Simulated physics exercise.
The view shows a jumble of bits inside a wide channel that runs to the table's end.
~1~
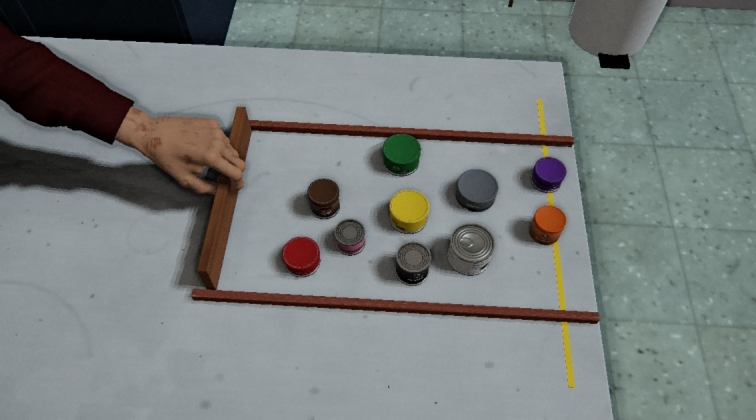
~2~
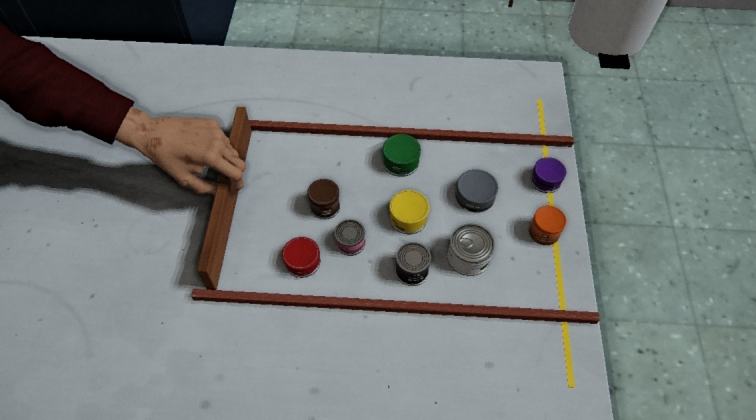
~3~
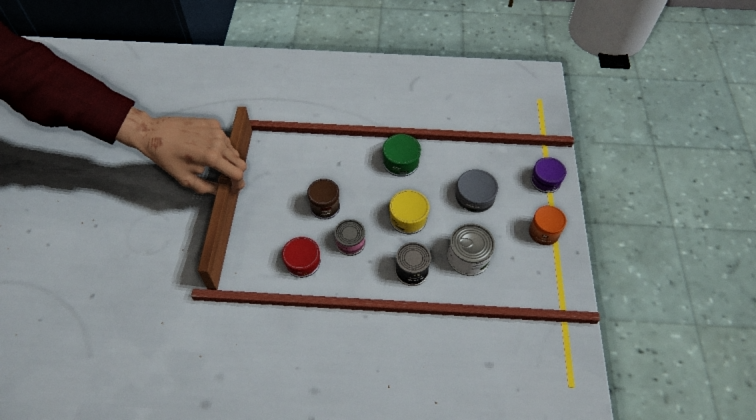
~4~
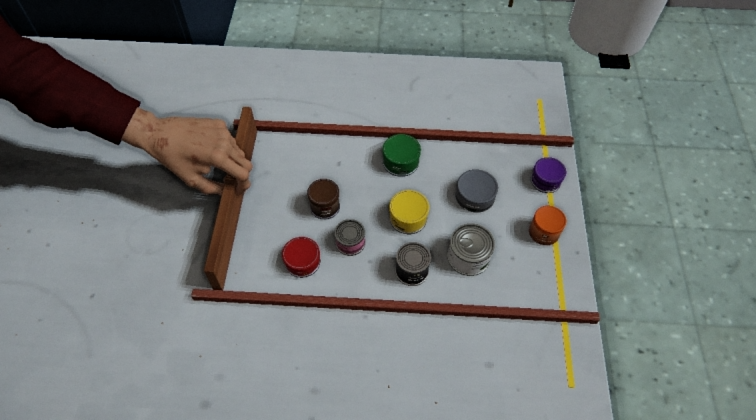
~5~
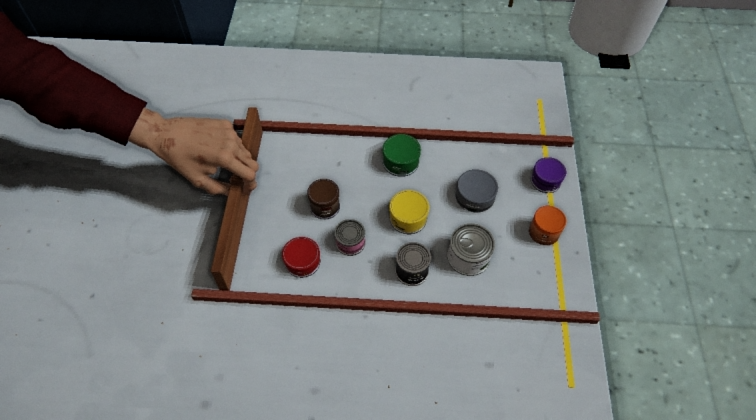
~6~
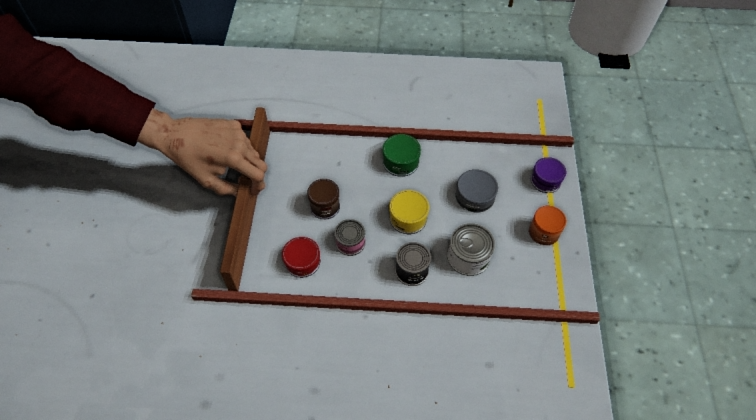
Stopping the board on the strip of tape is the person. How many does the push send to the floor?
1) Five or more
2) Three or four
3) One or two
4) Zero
Five or more (1).
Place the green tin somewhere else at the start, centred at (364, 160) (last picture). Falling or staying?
From that start the object is safe.
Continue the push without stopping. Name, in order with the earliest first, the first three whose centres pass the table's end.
First the orange tub, next the purple tin, then the white pot.
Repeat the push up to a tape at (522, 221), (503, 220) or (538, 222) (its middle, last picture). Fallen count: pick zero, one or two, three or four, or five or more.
Taking the three places in turn, it would be one or two; none at all; either three or four.
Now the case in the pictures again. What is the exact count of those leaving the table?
The total is 6.
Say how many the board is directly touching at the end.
4.
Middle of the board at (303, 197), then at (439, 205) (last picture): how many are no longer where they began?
One spot: 1. Other spot: 8.
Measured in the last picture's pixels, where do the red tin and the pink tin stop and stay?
Taking them in turn, first comes (580, 276), then (573, 242).
Soon after, none off yet; purple tin at rest near (548, 175); orange tub at rest near (547, 226); grey tub at rest near (476, 191).
In the end, the number that fall off is five or more; gone, yellow tin, black pot, white pot, grey tub, orange tub and purple tin.
